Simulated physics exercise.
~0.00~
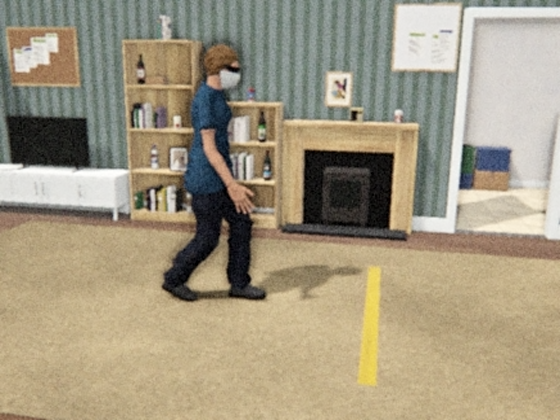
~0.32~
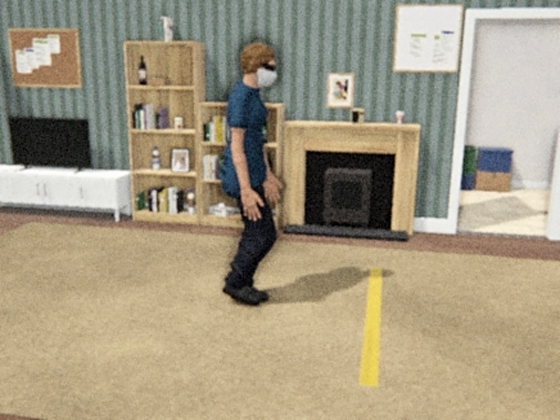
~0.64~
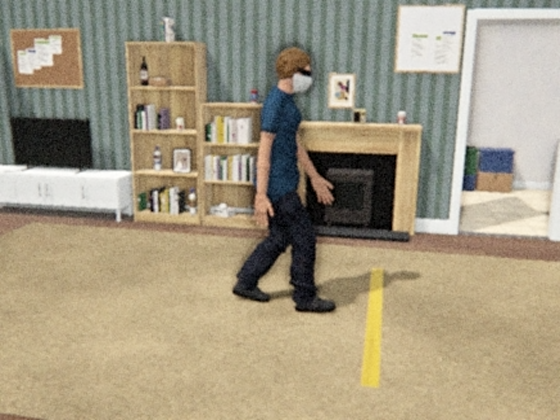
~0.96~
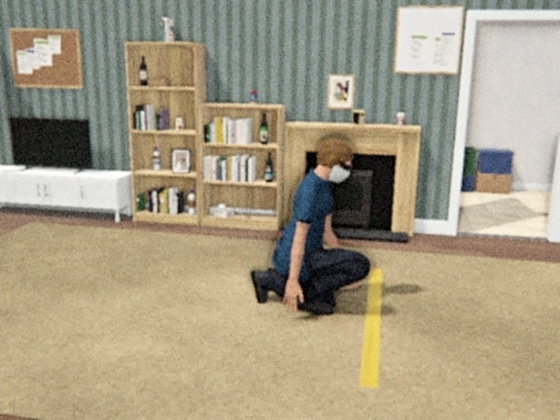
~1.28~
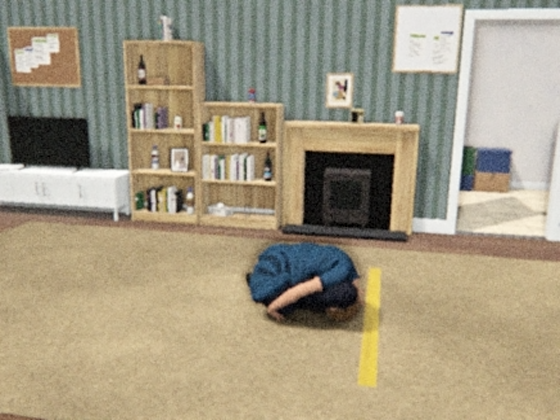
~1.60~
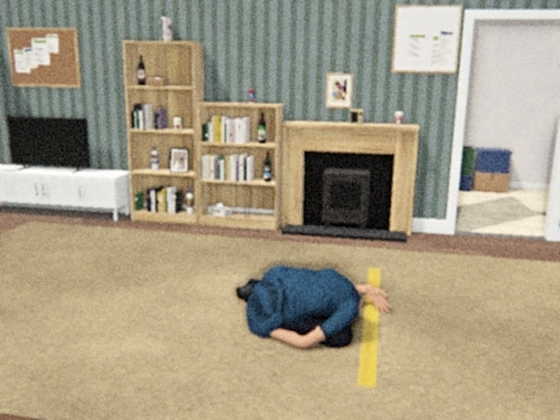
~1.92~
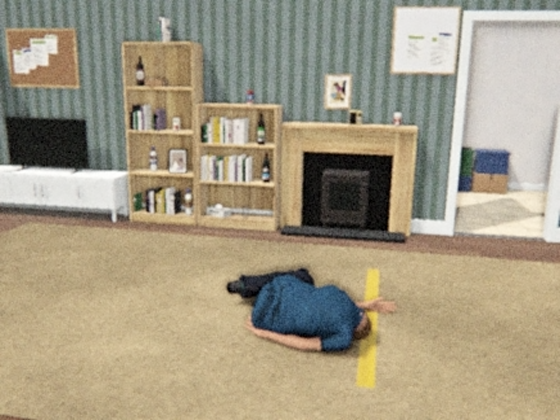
A shopper with reddish-brown hair, a white face mask, a blue shirt and dark trousers walks rightward across a tan carpet, seen from the side by a slightly swaying camera. Behind are a television on a white stand, wooden bookshelves, a fireplace and an open doorway at right, against striped green walls. Nearing a strip of yellow tape on the floor, the shopper's knees fold and the body drops into a crouch. The shopper crumples forward into a heap, then slumps flatter, an outstretched hand crossing the tape. Head, chest and hips finish short of it.
